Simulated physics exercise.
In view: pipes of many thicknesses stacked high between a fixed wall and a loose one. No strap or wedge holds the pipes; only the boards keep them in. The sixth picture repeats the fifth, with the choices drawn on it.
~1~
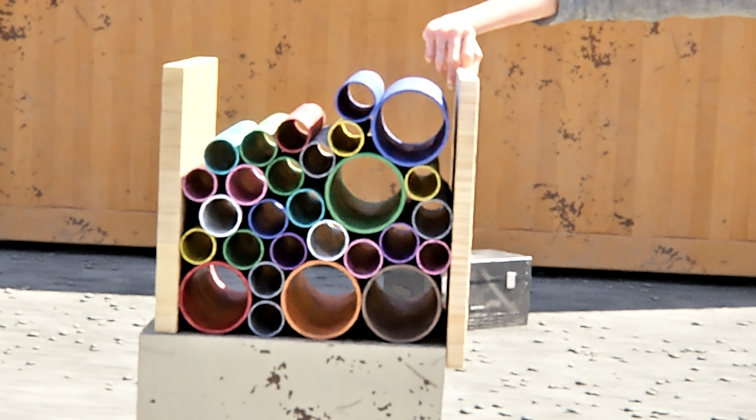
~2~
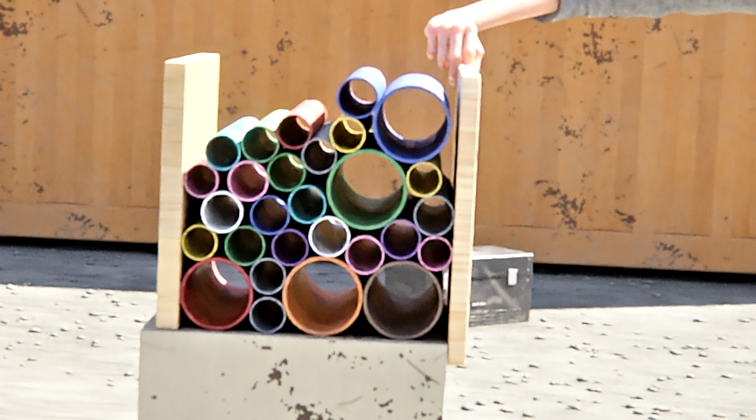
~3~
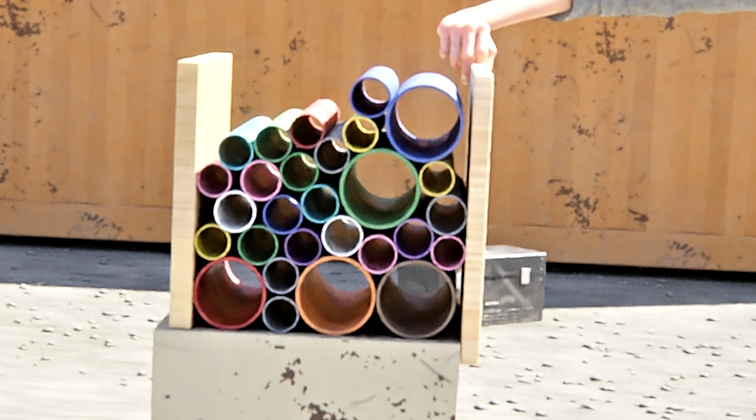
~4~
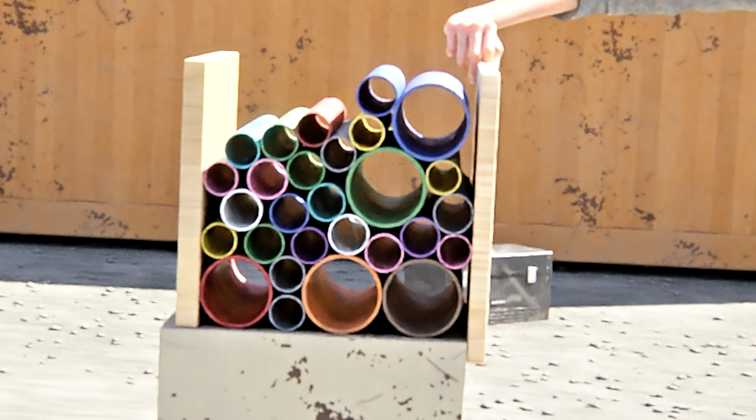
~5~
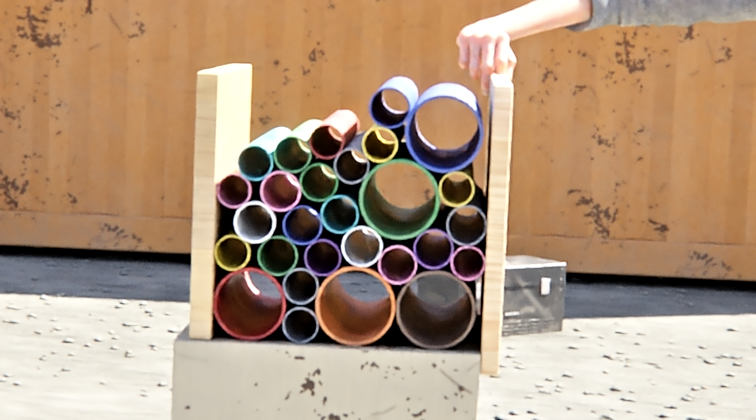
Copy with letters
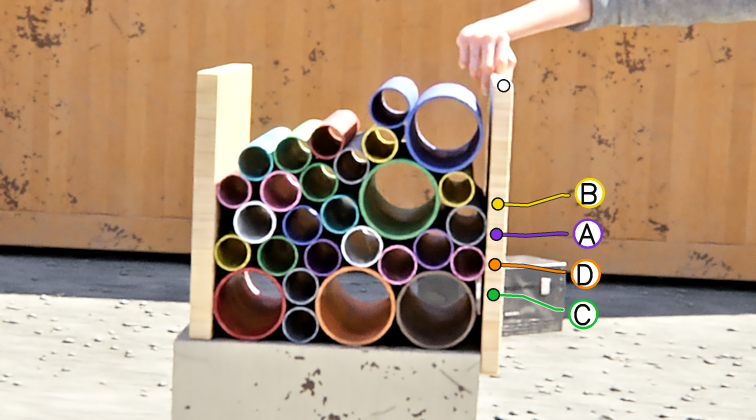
The clip shows colourful pipes of different sizes stacked between two upright wooden boards on a pale block, with a hand at the top of the right board. The view shifts slightly, while the pipes, boards and hand barely move.
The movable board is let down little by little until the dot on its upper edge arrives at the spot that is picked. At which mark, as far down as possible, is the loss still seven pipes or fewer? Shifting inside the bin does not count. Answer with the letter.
Lower it to D and no more.
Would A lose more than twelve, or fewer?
Fewer than twelve.
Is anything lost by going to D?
Yes.
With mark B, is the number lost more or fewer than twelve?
Fewer than twelve.
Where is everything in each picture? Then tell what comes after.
A white pipe (221, 216); a pink pipe (200, 184); a yellow pipe (346, 139), in the first picture.
A yellow pipe (348, 135); side board (461, 203), in the second picture.
A red pipe (230, 294); a pink pipe (378, 254), in the third picture.
A white pipe (349, 234); a white pipe (242, 210), in the fourth picture.
A pink pipe (234, 191); a yellow pipe (380, 145); side board (494, 212), in the fifth picture.
On the marked copy, A at (496, 234); B at (498, 204); C at (493, 295); D at (495, 265); the white dot at (503, 86).
With D. Early on, top of the board (491, 164).
Further on, top of the board (486, 253).
At the end, top of the board (486, 263), about four out over the board.
As for the rest, A none out over the board; B none out over the board; C more than seven out over the board.
